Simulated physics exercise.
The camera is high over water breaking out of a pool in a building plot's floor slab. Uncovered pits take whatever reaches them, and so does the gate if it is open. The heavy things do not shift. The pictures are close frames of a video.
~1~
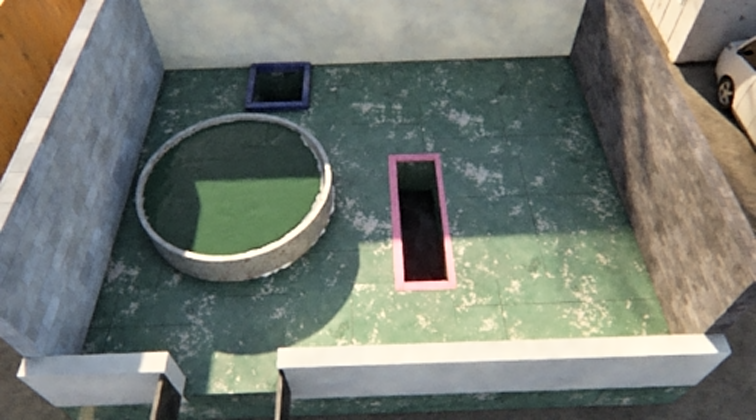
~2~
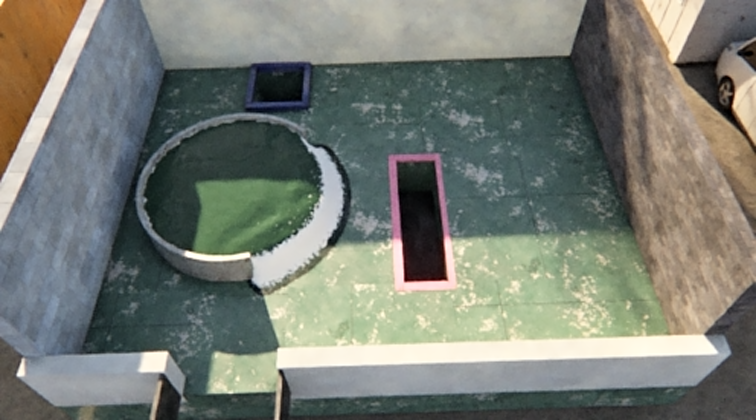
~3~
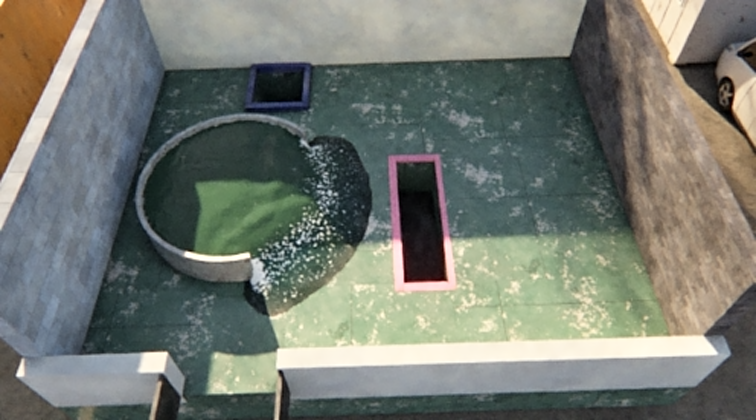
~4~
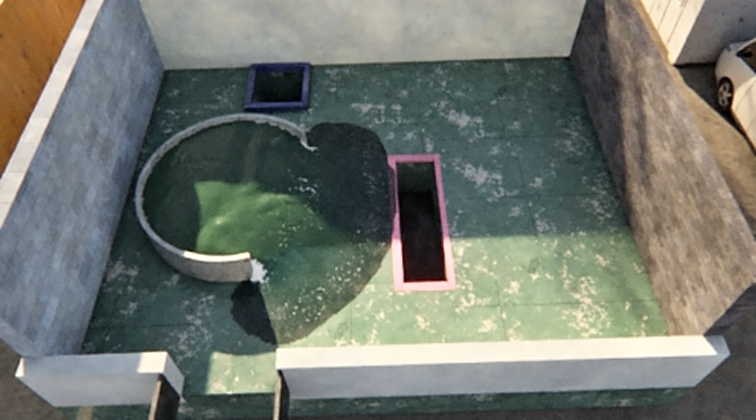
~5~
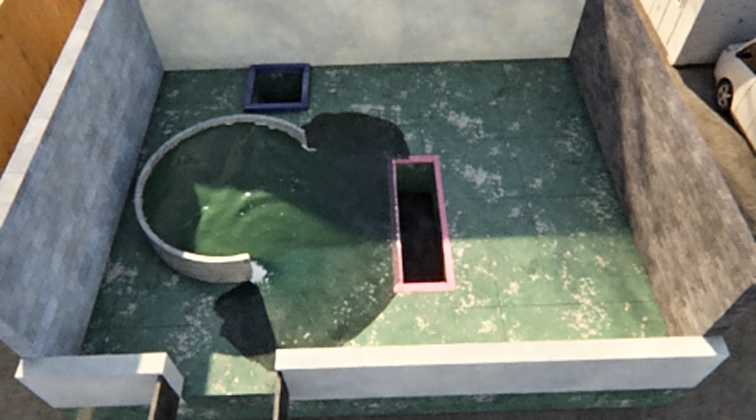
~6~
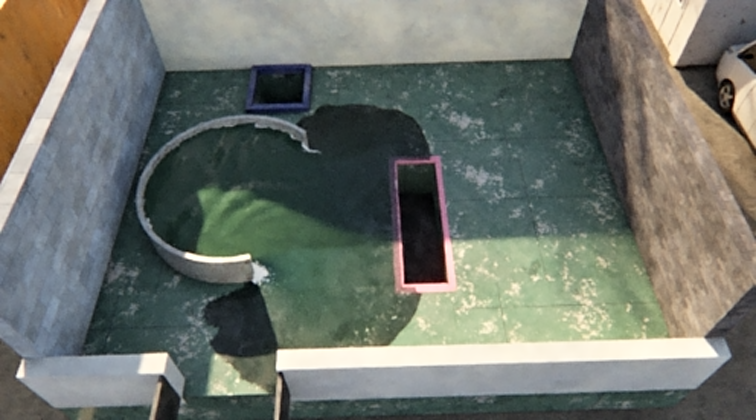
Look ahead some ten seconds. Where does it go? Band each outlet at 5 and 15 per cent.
One by one: The gate takes under 5 %; the blue pit takes under 5 %; the pink pit takes over 15 %.
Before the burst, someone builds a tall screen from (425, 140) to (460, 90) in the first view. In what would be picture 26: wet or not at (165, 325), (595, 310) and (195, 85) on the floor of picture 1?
One after the other: Clear, wet, clear.
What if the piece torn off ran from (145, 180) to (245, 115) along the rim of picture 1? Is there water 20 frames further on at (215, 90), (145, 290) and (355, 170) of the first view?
One after the other: Flooded, covered, free of water.
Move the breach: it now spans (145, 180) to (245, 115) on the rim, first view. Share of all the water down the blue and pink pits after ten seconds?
Roughly, in per cent: Blue 25, pink 4.
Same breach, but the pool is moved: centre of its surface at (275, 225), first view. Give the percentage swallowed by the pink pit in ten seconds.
Roughly, in per cent: Pink 60.
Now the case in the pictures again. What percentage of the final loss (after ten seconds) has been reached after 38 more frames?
Some 85 per cent.
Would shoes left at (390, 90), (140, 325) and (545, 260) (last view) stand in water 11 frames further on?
In turn: Flooded, free of water, free of water.
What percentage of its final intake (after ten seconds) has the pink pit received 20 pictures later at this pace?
I make it 65 per cent.
A moment on, water covers 30 % of the floor; the gate 0 %, the blue pit 0 %, the pink pit 9 %.
Next, water covers 40 % of the floor; the gate 1 %, the blue pit 0 %, the pink pit 20 %.
Then, water covers 55 % of the floor; the gate 1 %, the blue pit 0 %, the pink pit 34 %.
Later, water covers 65 % of the floor; the gate 2 %, the blue pit 0 %, the pink pit 44 %.
In the end, water covers 85 % of the floor; the gate 3 %, the blue pit 0 %, the pink pit 51 %.
